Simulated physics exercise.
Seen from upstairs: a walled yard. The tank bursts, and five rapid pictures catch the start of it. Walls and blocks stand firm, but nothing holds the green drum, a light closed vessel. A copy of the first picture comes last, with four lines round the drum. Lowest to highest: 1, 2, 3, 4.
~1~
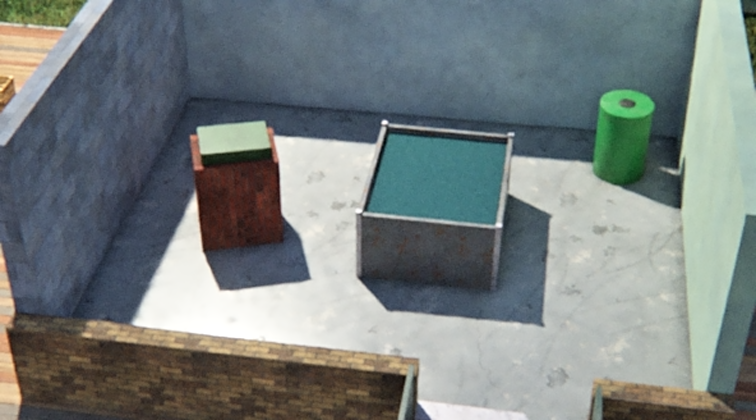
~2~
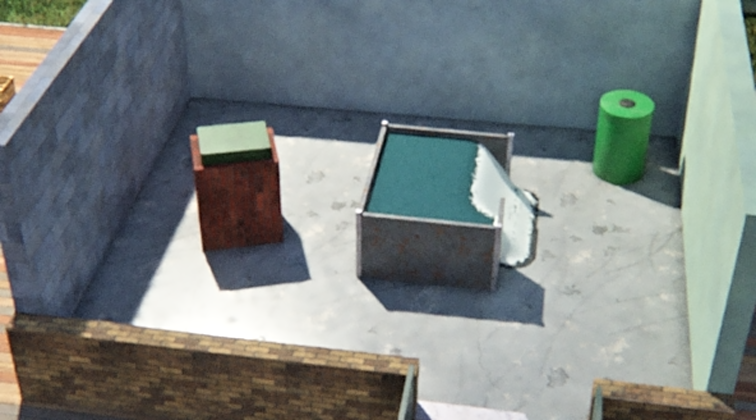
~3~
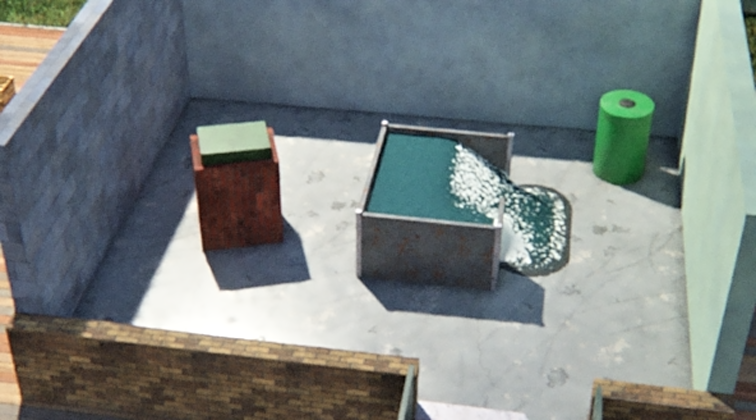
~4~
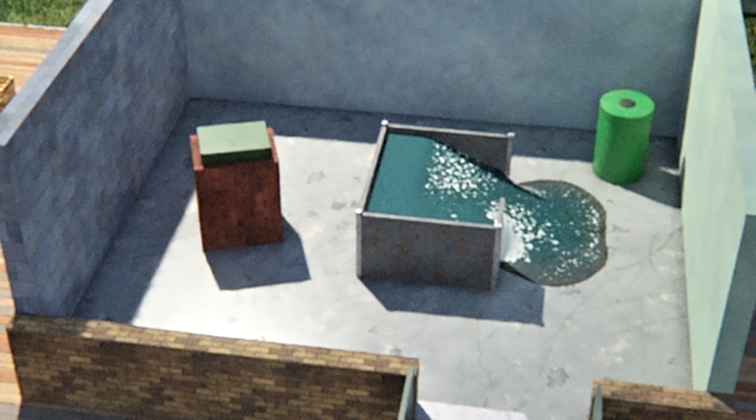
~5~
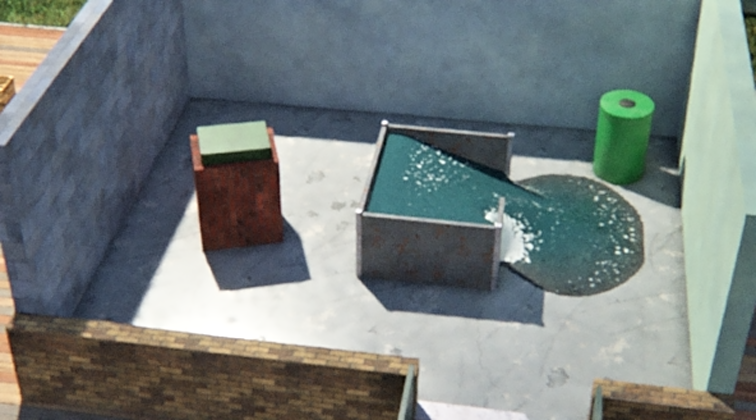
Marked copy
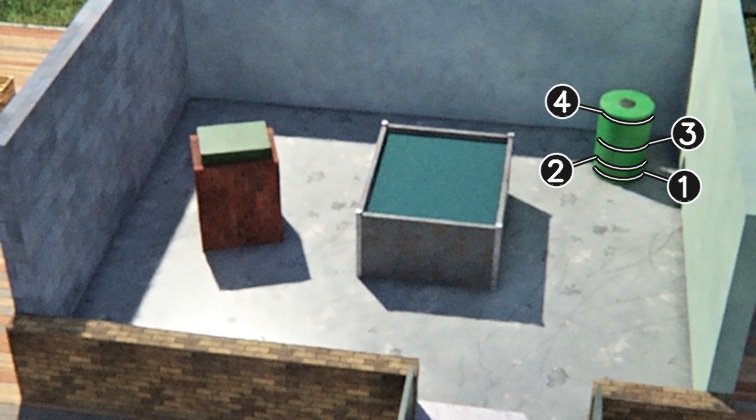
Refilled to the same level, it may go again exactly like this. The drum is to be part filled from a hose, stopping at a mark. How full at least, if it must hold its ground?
Take 3.
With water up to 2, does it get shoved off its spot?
Yes, it does.
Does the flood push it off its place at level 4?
No, that is safe.
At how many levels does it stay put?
Two of them.
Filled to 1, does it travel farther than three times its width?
Yes.
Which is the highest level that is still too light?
2.
In white, 1 at (619, 179); 2 at (620, 168); 3 at (623, 150); 4 at (627, 123); from the bottom up 1, 2, 3, 4.
Choosing 1, it is pushed about 5 times its own width away.
Choosing 2, it is pushed about half its own width away.
Choosing 3, it does not move.
Choosing 4, it does not move.
